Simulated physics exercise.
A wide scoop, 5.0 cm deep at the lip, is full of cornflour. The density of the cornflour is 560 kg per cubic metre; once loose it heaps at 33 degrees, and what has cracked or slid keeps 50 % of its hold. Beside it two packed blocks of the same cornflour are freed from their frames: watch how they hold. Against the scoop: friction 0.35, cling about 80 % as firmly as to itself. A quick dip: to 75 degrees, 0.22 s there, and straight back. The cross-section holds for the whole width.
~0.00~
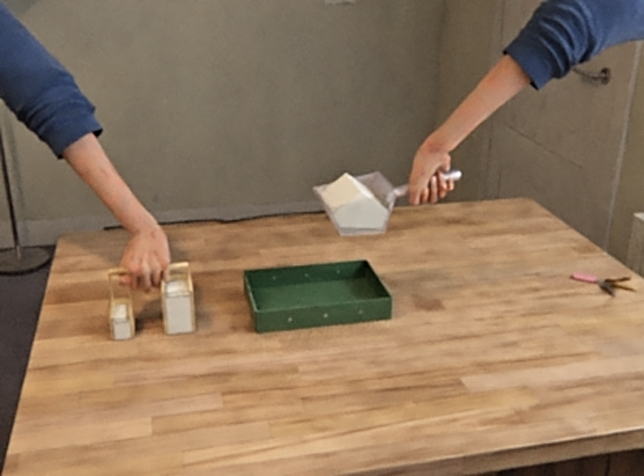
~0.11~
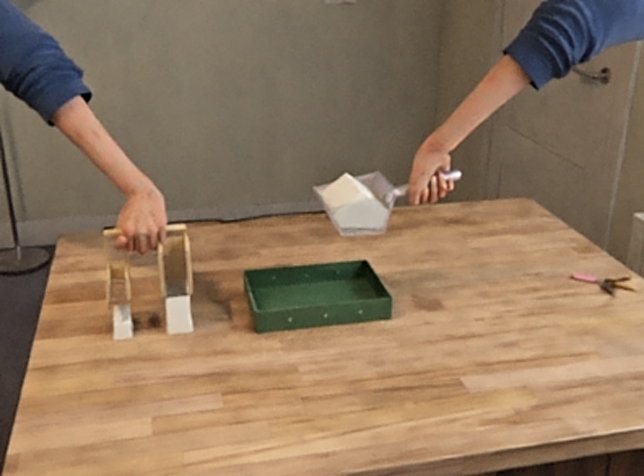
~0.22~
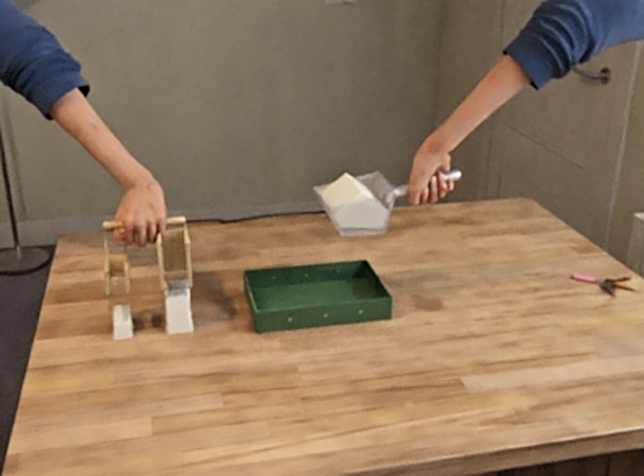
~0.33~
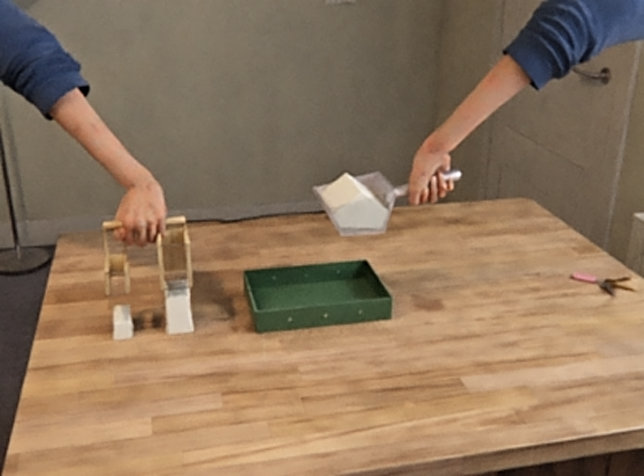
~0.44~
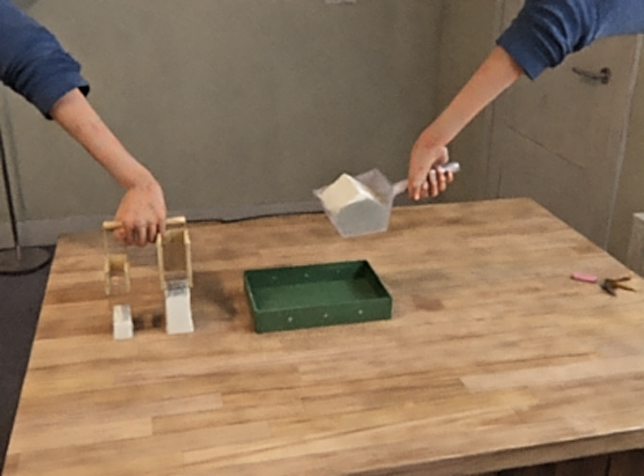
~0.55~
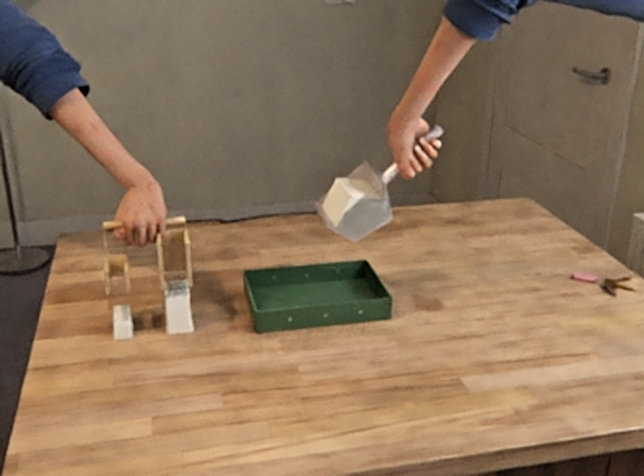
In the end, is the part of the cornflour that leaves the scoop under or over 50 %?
The part of the cornflour that leaves the scoop is under 50 %.
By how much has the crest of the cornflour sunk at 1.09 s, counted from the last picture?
Some 1.0 cm.
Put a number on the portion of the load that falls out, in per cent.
About 45 %.
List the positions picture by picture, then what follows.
The first frame shows lip at (329, 208), tilt 0 degrees; highest point of the cornflour at (362, 193); test blocks 3.5 cm, 7.4 cm high (left to right).
The second frame shows lip at (329, 208), tilt 0 degrees; highest point of the cornflour at (362, 193); test blocks 3.4 cm, 7.4 cm high (left to right).
The third frame shows lip at (329, 208), tilt 0 degrees; highest point of the cornflour at (362, 193); test blocks 3.4 cm, 7.4 cm high (left to right).
The fourth frame shows lip at (329, 208), tilt 0 degrees; highest point of the cornflour at (362, 193); test blocks 3.4 cm, 7.4 cm high (left to right).
The fifth frame shows lip at (329, 211), tilt 5 degrees; highest point of the cornflour at (359, 194); test blocks 3.4 cm, 7.4 cm high (left to right).
The sixth frame shows lip at (329, 224), tilt 28 degrees; highest point of the cornflour at (356, 197); test blocks 3.4 cm, 7.4 cm high (left to right).
By 0.80 s, the scoop is at 75 degrees and 0 % has left it.
By 1.09 s, the scoop is at 70 degrees and 45 % has left it.
By 1.38 s, the scoop is at 5 degrees and 45 % has left it.
By 1.67 s, the scoop is at 0 degrees and 45 % has left it.
By 1.78 s, at the end, the scoop is at 0 degrees and 45 % has left it.
